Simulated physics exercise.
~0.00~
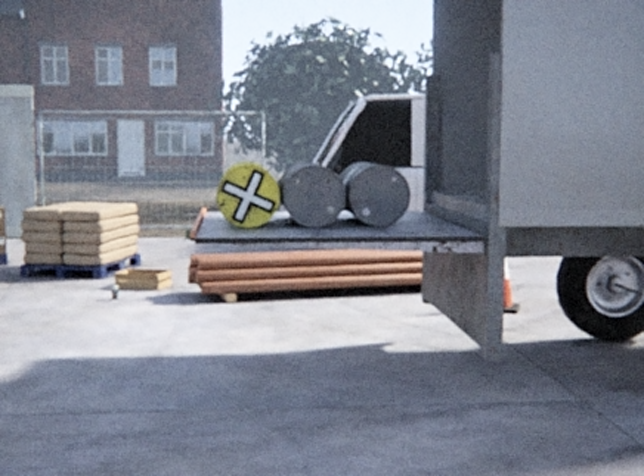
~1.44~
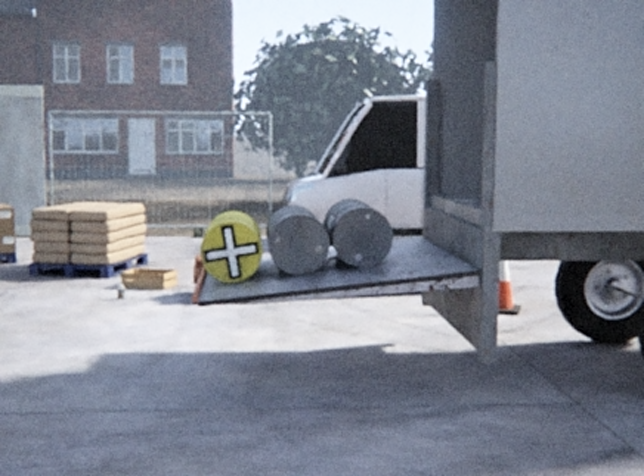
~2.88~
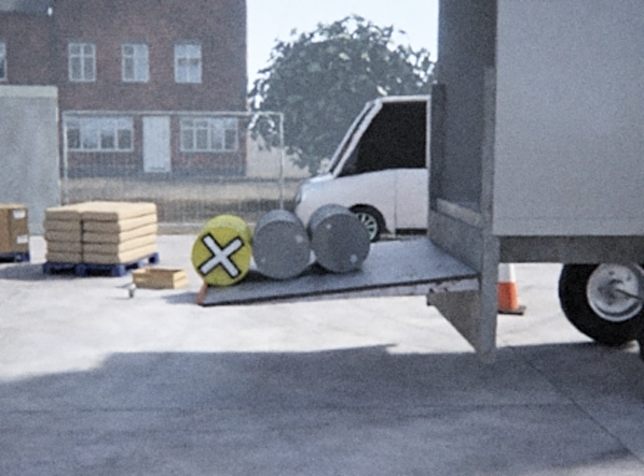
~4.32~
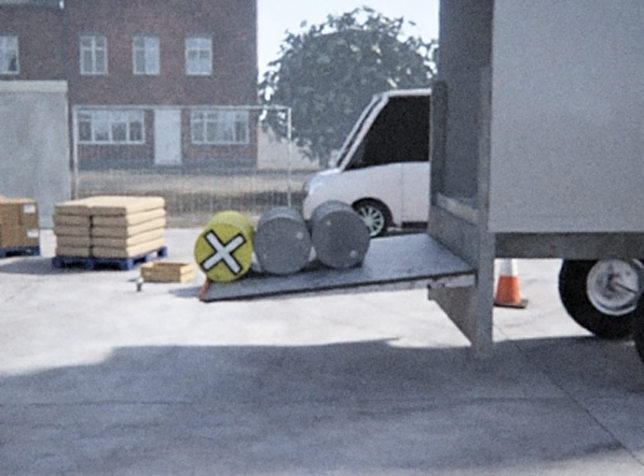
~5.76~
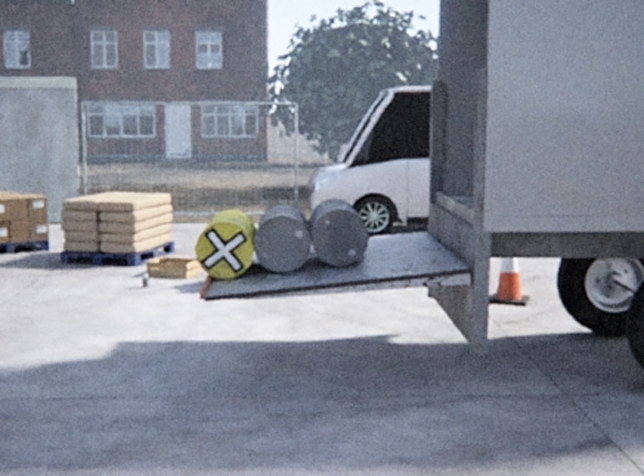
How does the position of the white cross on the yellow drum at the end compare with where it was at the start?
At the end the white cross is lower in the view and slightly farther left than it was at the start.
